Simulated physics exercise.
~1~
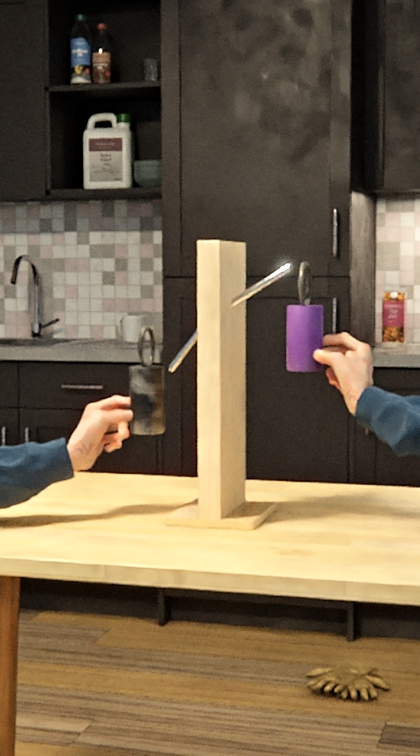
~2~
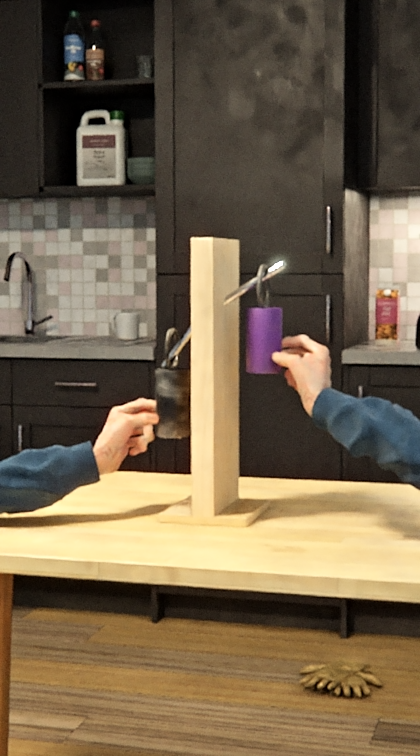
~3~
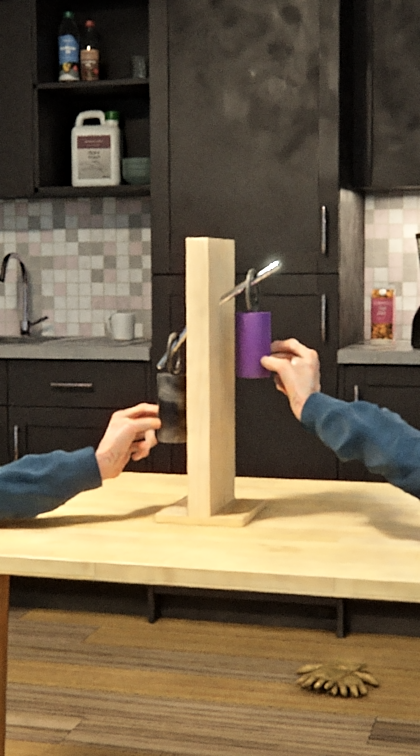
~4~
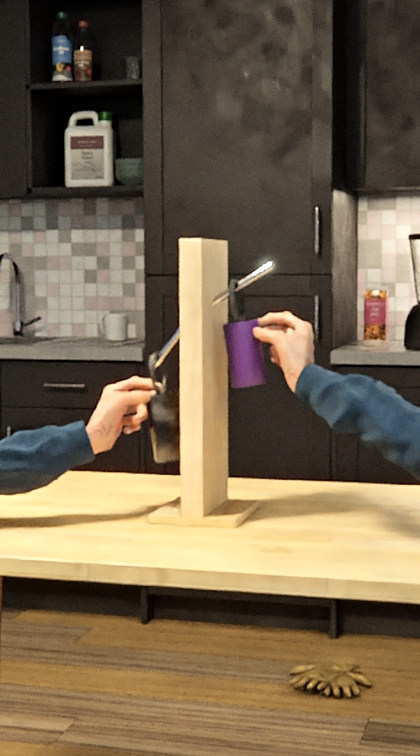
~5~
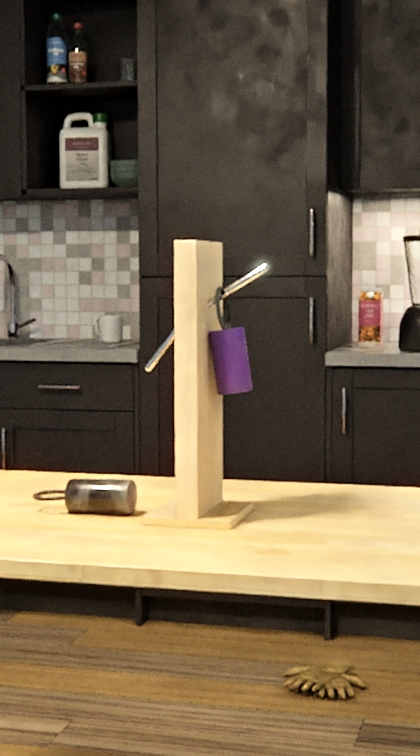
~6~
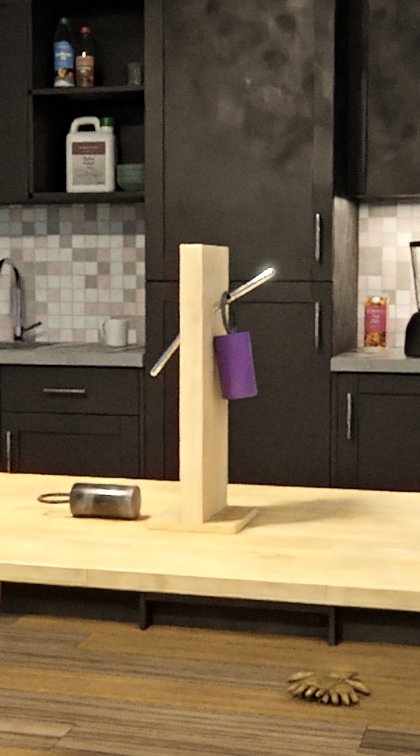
Two hands hanging lanterns on a wooden stand's sloping pegs and letting go, the purple one staying, the black one falling.
